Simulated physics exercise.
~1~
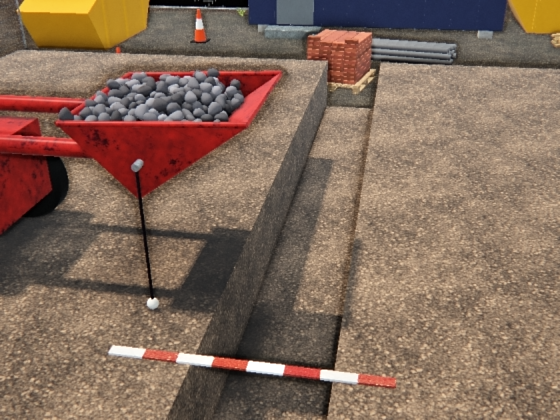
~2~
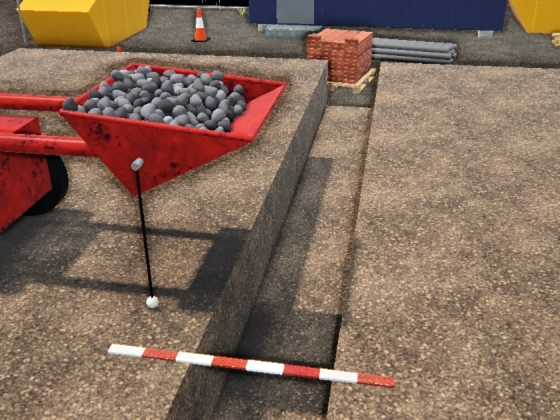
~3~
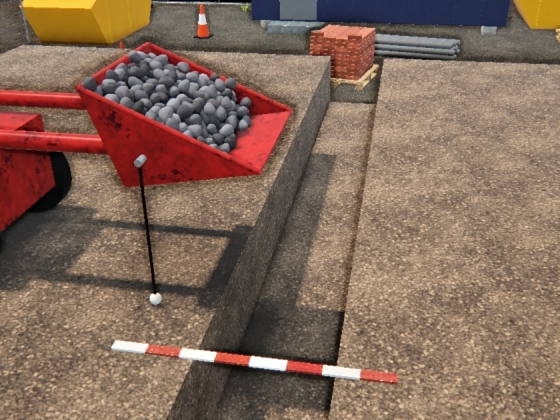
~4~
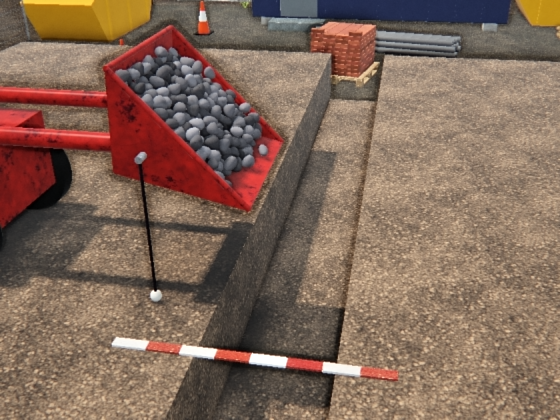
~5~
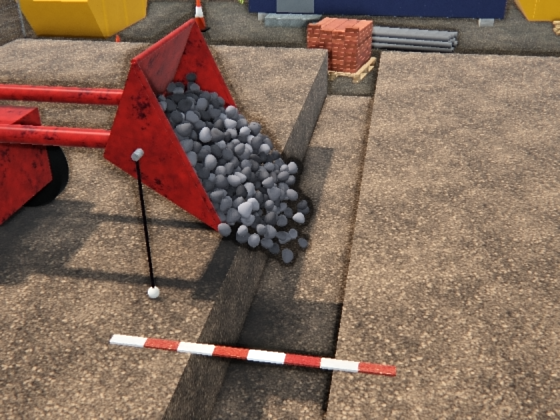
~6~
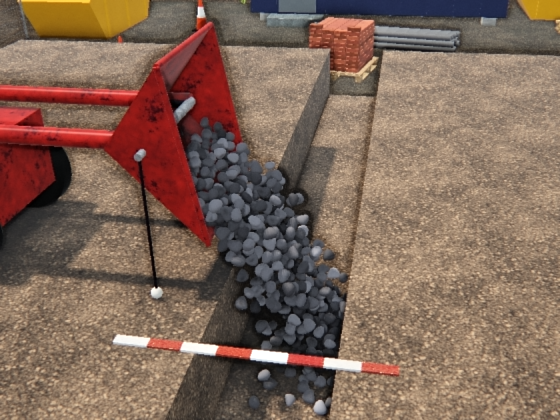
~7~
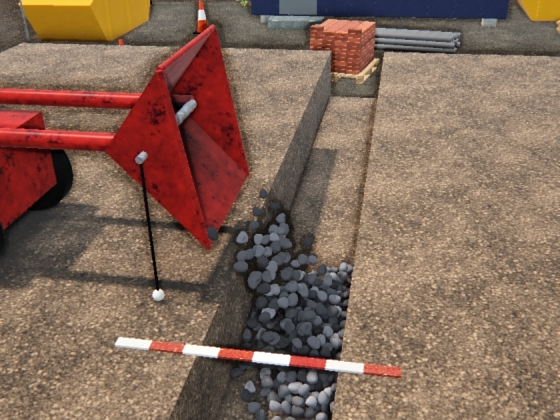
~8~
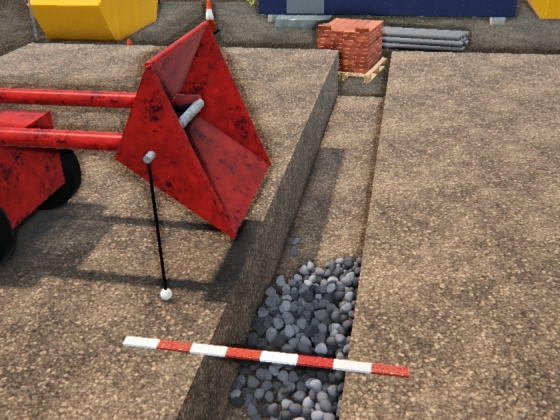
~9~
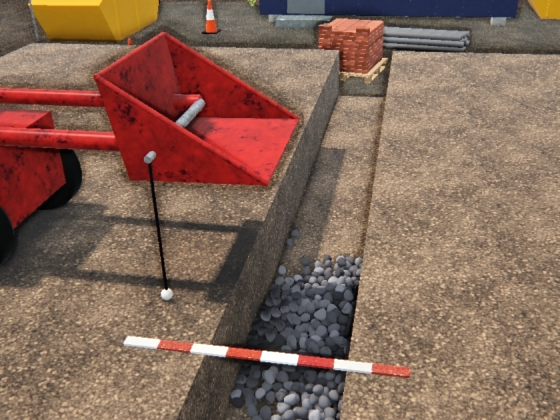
A red loader bucket full of smooth grey stones tipped forward beside a narrow trench, and the stones slid out to the right and down into it. The emptied bucket then tilted partway back, leaving the stones piled in the trench.
